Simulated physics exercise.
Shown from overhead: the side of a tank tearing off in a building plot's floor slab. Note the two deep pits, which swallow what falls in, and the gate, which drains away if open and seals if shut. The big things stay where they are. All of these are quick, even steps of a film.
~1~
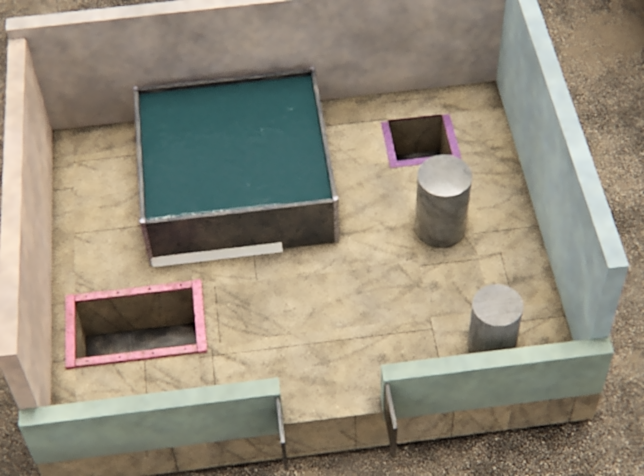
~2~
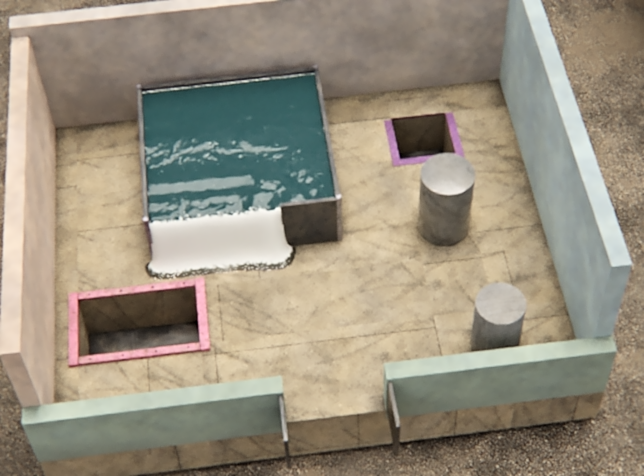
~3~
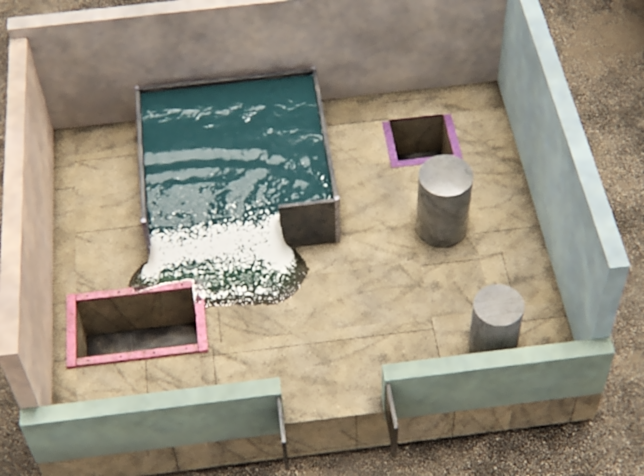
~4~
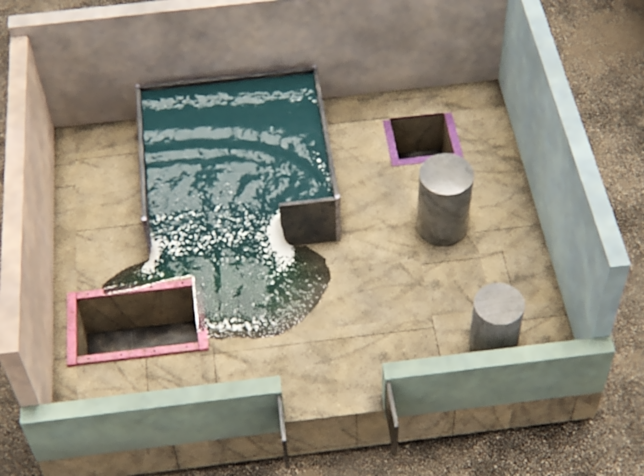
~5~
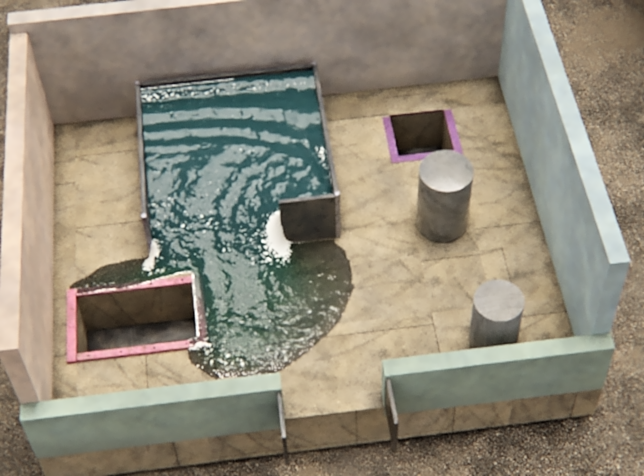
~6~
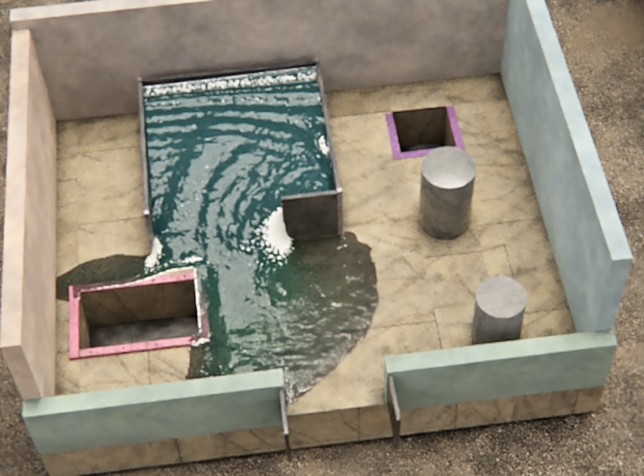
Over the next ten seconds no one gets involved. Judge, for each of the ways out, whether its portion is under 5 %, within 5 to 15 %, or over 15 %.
My judgement: The gate's portion is over 15 %; the purple pit's portion is under 5 %; the pink pit's portion is over 15 %.
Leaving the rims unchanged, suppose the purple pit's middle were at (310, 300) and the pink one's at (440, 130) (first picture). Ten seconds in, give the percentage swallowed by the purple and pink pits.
Purple share 14%, pink share 4%.
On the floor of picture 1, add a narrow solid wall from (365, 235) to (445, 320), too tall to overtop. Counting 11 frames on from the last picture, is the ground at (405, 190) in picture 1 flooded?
As far as I can tell, it ends up left untouched.
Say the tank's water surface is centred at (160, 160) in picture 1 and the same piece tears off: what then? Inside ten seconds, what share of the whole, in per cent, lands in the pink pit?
Within ten seconds the pink pit takes 75 percent of the total.
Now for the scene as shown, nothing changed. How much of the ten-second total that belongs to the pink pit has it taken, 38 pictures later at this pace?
It comes to around 90 percent of the ten-second total.
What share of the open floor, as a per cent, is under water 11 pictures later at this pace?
It comes to roughly 35 in a hundred.
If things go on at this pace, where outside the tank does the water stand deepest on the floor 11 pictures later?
Check roughly (235, 393).
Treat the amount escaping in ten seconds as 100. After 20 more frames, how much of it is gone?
I get 60 percent.
A moment on, water covers 30 % of the floor; the gate 2 %, the purple pit 0 %, the pink pit 11 %.
Next, water covers 35 % of the floor; the gate 6 %, the purple pit 0 %, the pink pit 19 %.
Then, water covers 50 % of the floor; the gate 12 %, the purple pit 0 %, the pink pit 29 %.
Later, water covers 75 % of the floor; the gate 18 %, the purple pit 0 %, the pink pit 38 %.
In the end, water covers 100 % of the floor; the gate 22 %, the purple pit 1 %, the pink pit 44 %.
